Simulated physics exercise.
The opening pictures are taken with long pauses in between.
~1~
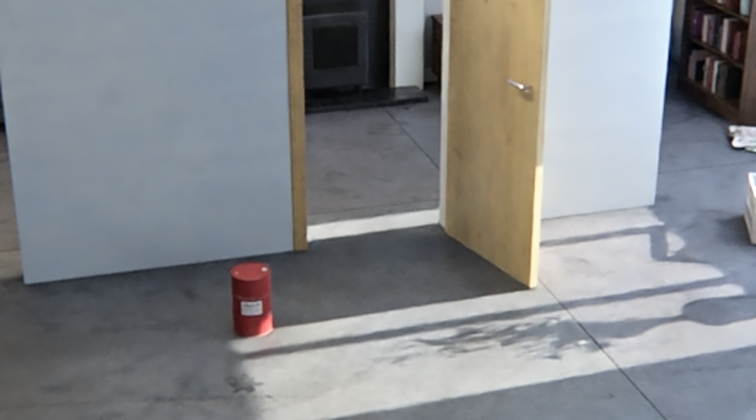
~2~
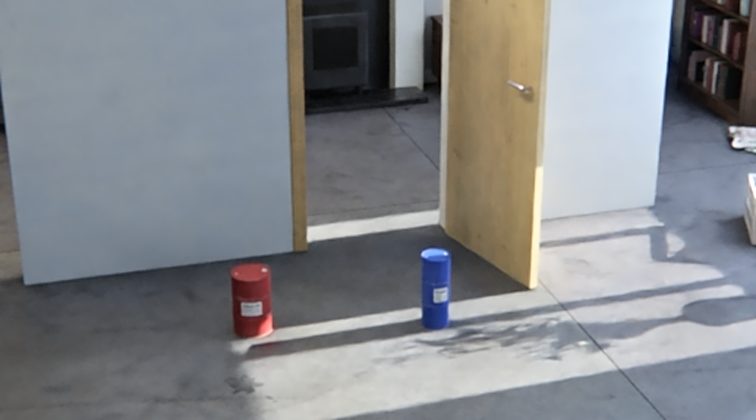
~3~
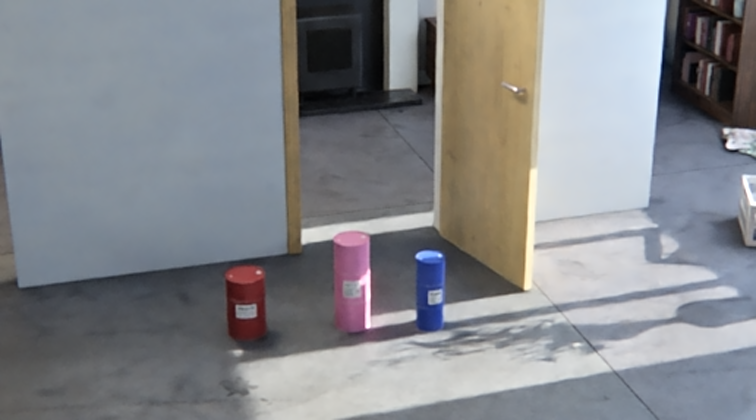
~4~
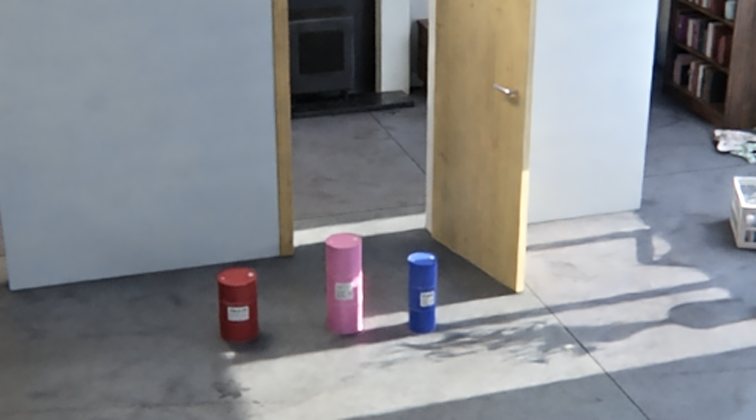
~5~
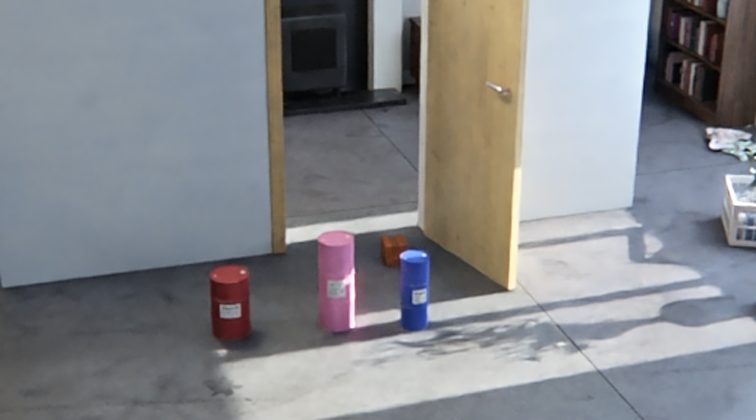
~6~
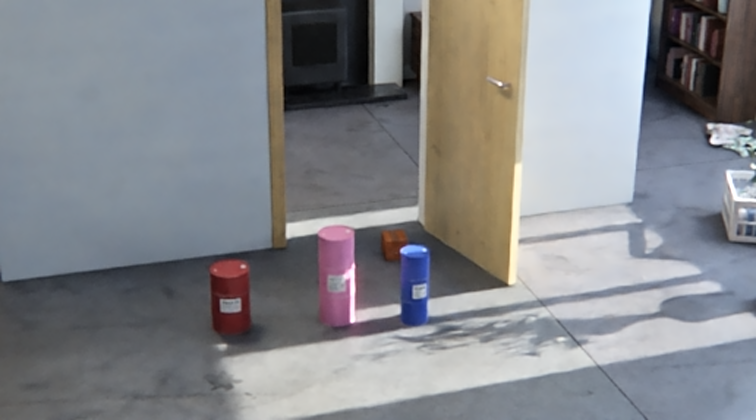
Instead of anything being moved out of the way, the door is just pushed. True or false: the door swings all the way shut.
True.
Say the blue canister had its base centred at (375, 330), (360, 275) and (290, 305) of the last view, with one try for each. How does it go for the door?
In order, the door swings completely to, is hindered, swings completely to.
Then, 1.00 s later than the last frame, open by 79°.
Then, 1.80 s later than the last frame, open by 45°; orange box moved a little near (382, 242).
Then, 2.20 s later than the last frame, open by 28°; orange box moved about its own width near (369, 237).
Then, 2.70 s later than the last frame, open by 6°; orange box moved well along near (356, 227).
When it is over, open by 0°; moved from the start, orange box; the other 3 as before. End places, in pixels of the last picture, orange box near (353, 223).
